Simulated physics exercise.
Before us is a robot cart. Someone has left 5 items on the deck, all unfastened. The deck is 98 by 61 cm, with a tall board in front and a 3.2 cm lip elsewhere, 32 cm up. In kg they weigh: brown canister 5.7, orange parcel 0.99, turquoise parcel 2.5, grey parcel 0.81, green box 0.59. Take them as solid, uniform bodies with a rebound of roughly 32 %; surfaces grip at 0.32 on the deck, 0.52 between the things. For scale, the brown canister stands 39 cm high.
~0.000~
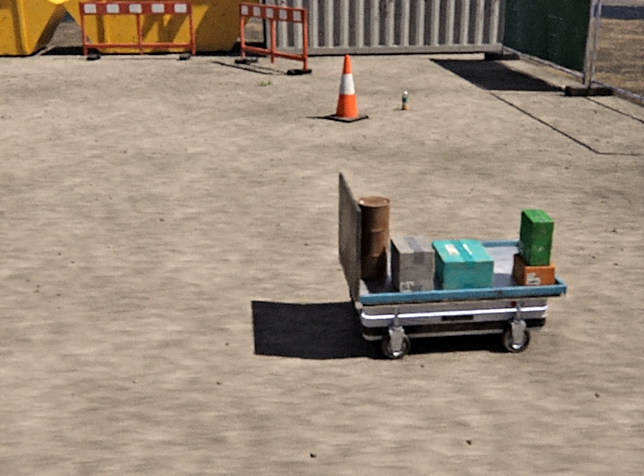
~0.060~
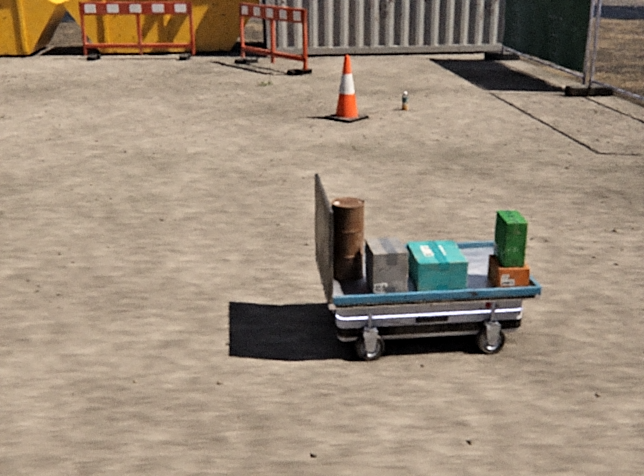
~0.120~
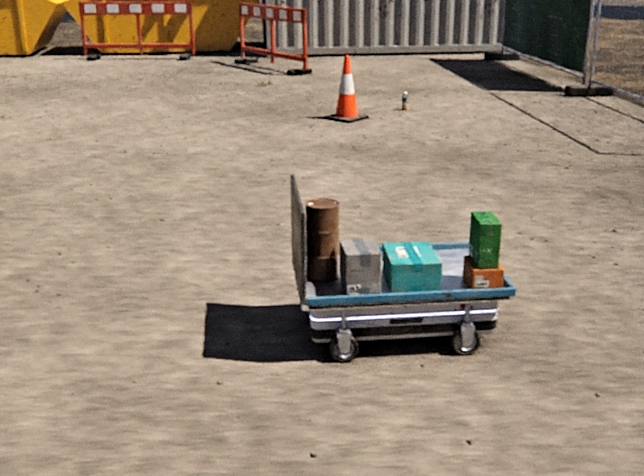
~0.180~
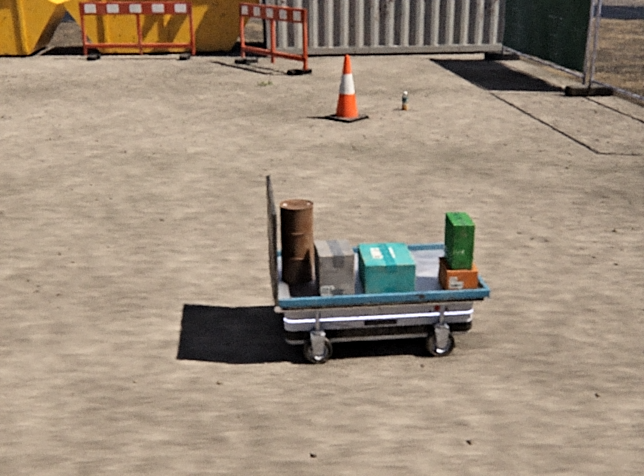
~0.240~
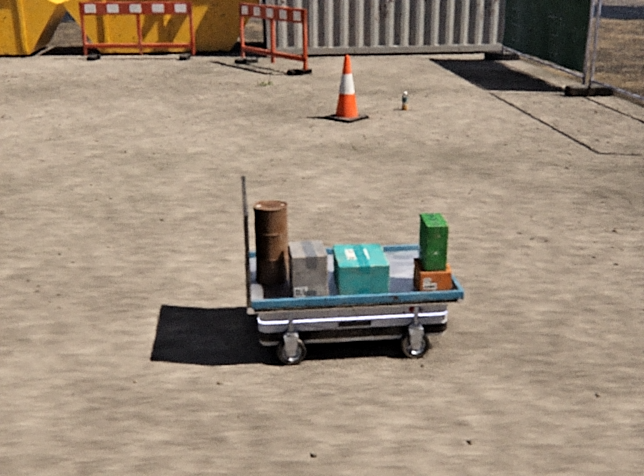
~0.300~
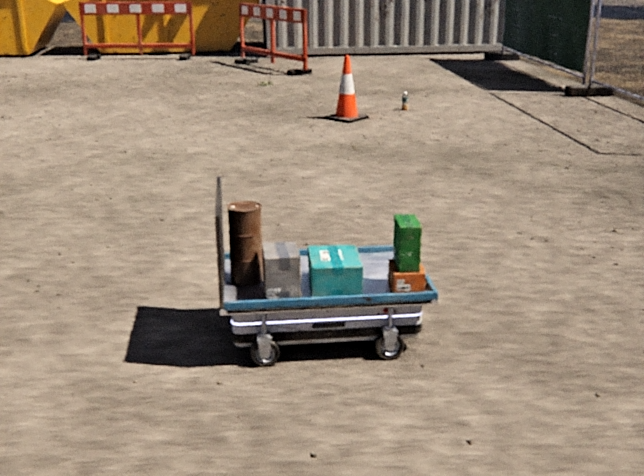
A small cart carrying a brown canister, grey and turquoise parcels, and a green box on top of an orange parcel rolled steadily left across bare ground, while the traffic cone and barriers behind it stayed still.
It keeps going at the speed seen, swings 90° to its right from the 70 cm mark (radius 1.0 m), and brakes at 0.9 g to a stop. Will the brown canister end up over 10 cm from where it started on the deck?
The brown canister gets shifted.
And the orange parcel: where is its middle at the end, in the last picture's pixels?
Near (133, 181).
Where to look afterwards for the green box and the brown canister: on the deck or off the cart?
The green box ends off the cart; the brown canister finishes off the cart.
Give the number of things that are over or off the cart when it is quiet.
That comes to 2.
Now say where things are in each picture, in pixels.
In the first picture, 0 cm covered; brown canister (373, 238); orange parcel (533, 272).
In the second picture, 13 cm covered; grey parcel (386, 266); green box (510, 239).
In the third picture, 25 cm covered; orange parcel (483, 274); turquoise parcel (411, 267).
In the fourth picture, 38 cm covered; grey parcel (334, 269); green box (459, 241).
In the fifth picture, 50 cm covered; orange parcel (432, 276); turquoise parcel (360, 269).
In the sixth picture, 63 cm covered; brown canister (246, 244); grey parcel (281, 271).
After 0.70 s, 147 cm covered, turned 36°; brown canister 35° off upright near (82, 228); grey parcel moved 6 cm; turquoise parcel moved 5 cm.
After 1.20 s, 252 cm covered, turned 90°; brown canister and green box now off the cart; turquoise parcel moved 5 cm; grey parcel moved 4 cm.
After 1.60 s, 282 cm covered, turned 90°, stopped; orange parcel moved 32 cm; turquoise parcel moved 24 cm; grey parcel moved 19 cm.
In the end (2.1 s), off the cart, brown canister and green box; not toppled but over 10 cm from the start, orange parcel, turquoise parcel and grey parcel.
